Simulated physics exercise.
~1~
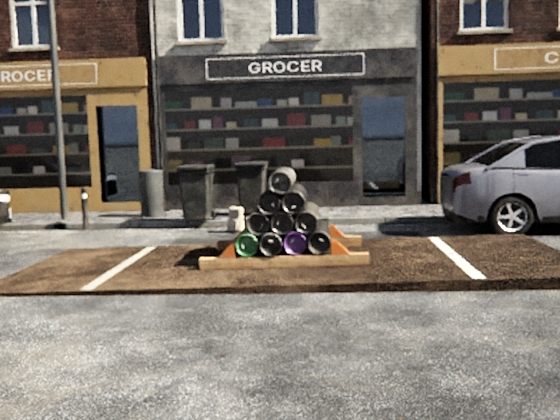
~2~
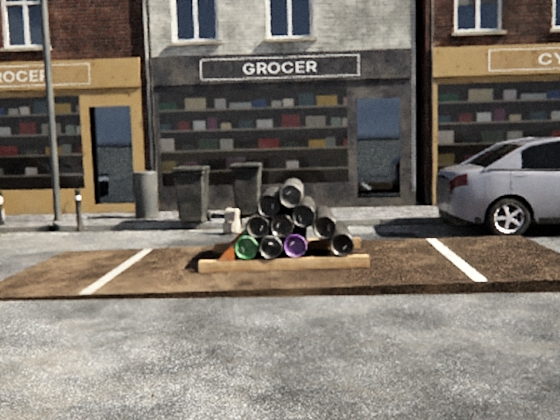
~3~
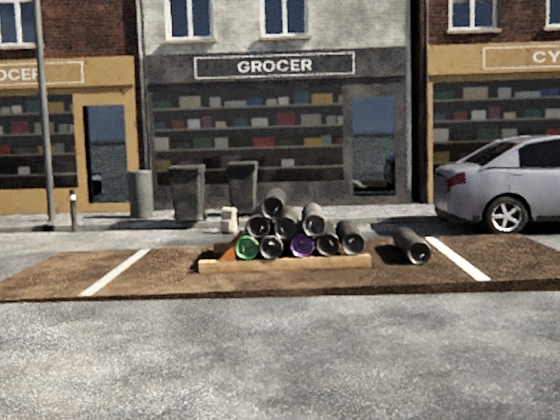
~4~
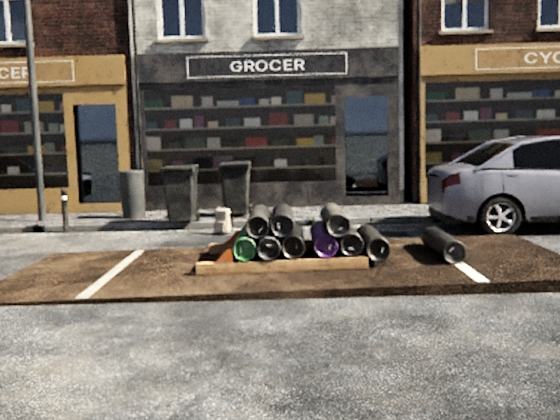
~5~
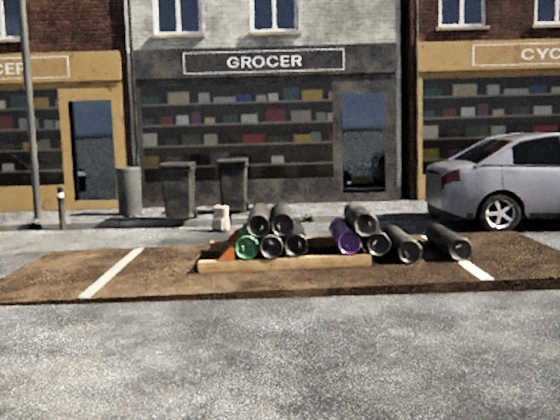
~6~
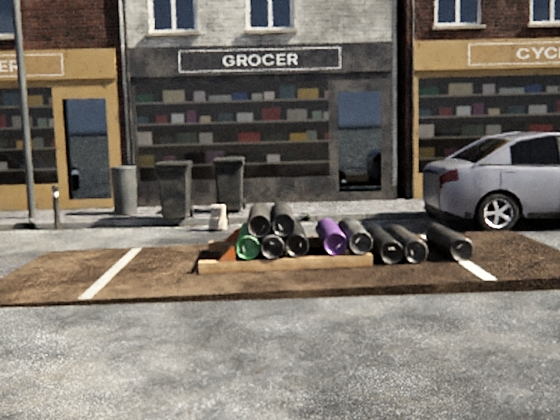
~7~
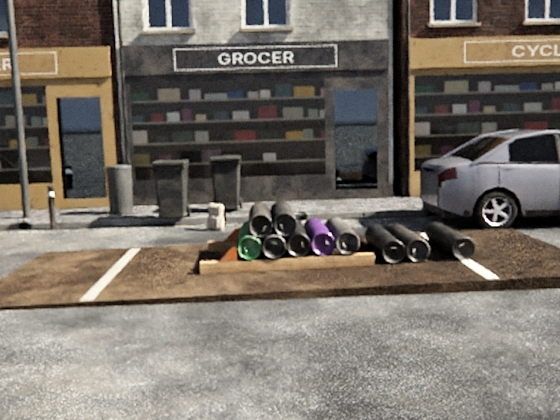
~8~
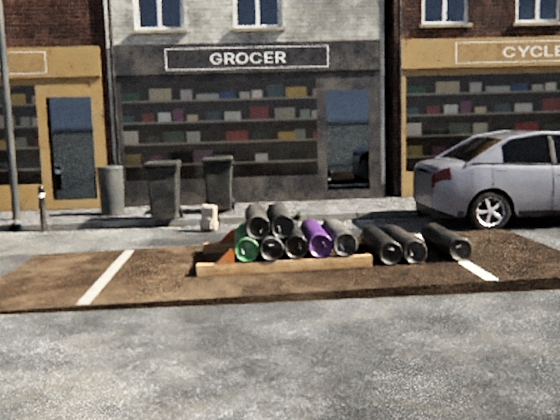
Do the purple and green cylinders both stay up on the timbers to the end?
Yes, both are still up on the timbers when everything comes to rest. The purple one shifts to the right and rolls back a little, while the green one keeps its place at the left.
